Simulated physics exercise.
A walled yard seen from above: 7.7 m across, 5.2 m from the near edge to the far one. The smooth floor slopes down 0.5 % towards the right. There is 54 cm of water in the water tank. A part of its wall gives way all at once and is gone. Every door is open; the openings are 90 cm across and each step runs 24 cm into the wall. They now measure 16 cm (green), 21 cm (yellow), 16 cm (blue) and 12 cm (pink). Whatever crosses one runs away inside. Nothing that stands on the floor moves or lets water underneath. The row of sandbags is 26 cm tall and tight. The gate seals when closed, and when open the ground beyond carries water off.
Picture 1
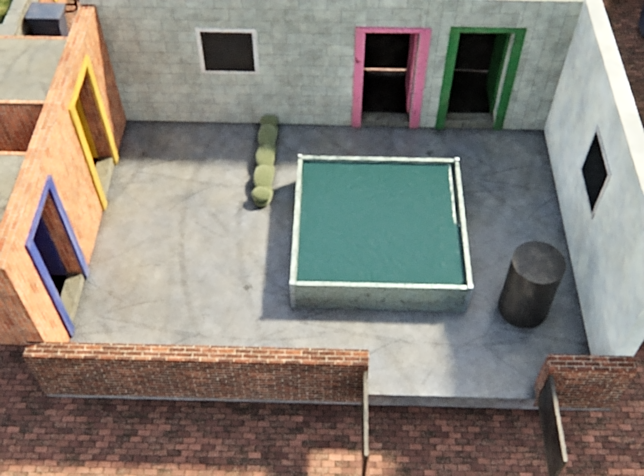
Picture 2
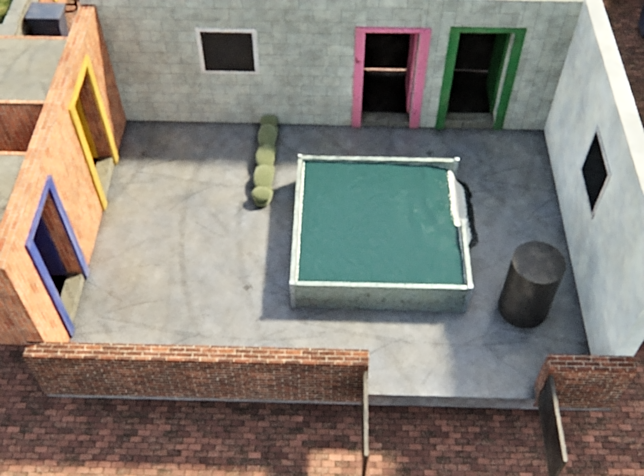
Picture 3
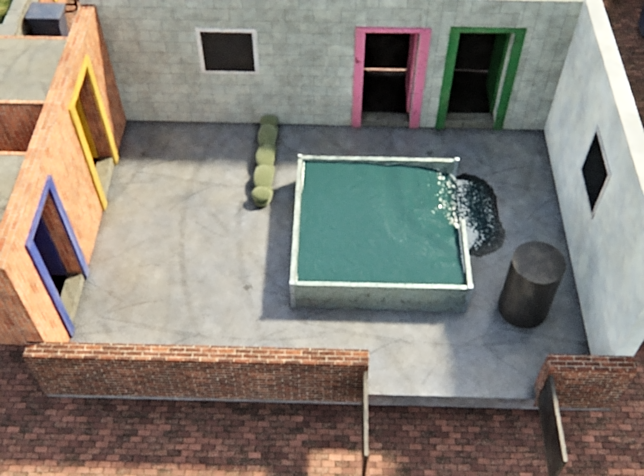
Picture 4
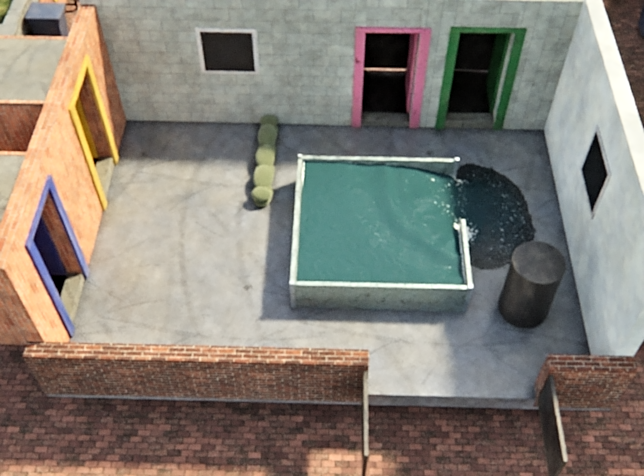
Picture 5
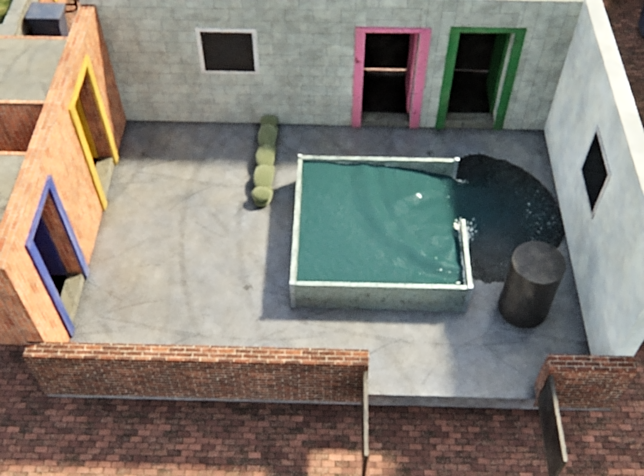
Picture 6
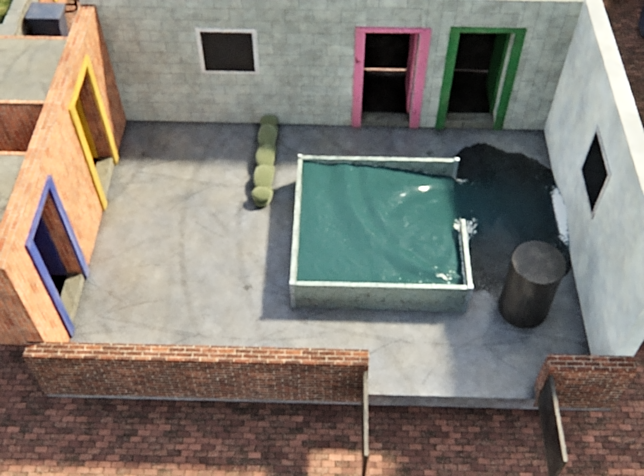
Water pouring through a gap in the right wall of a square tank, spreading dark across the floor of a walled yard.
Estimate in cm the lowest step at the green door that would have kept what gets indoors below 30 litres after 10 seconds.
At least 14.5 cm or so.
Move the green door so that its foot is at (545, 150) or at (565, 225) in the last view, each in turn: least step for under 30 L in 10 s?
About 30 and 30 cm.
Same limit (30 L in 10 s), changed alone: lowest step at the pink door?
Roughly 11.5 cm at pink.
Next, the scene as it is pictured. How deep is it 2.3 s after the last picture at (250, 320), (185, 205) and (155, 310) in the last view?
Roughly 0, 0 and 0 cm, in turn.
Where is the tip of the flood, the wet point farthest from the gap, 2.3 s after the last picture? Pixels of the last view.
Around (589, 385).
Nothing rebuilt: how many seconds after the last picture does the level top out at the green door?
Around 2.8 s.
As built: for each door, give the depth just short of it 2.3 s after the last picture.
In cm: Green 19, yellow 0, blue 0, pink 6.
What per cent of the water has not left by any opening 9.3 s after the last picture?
Some 90 per cent remains.
Then, 0.7 s after the last picture water covers 15 % of the floor, deepest (37 cm) near (554, 211); it has not reached the green door.
Then, 2.3 s after the last picture water covers 35 % of the floor, deepest (37 cm) near (538, 135); 19 cm at the green door, 1 litre in over its 16 cm step.
Then, 9.3 s after the last picture water covers 80 % of the floor, deepest (17 cm) near (540, 142); 13 cm at the green door, 18 litres in over its 16 cm step.
At the green door as built, the water peaked near 20 cm, 2.7 s after the last picture.
Run again over the same 10 s with other heights there, 67 litres in over 12 cm, 15 litres over 16.5 cm. The limit of 30 litres is kept from about 14.5 cm up.
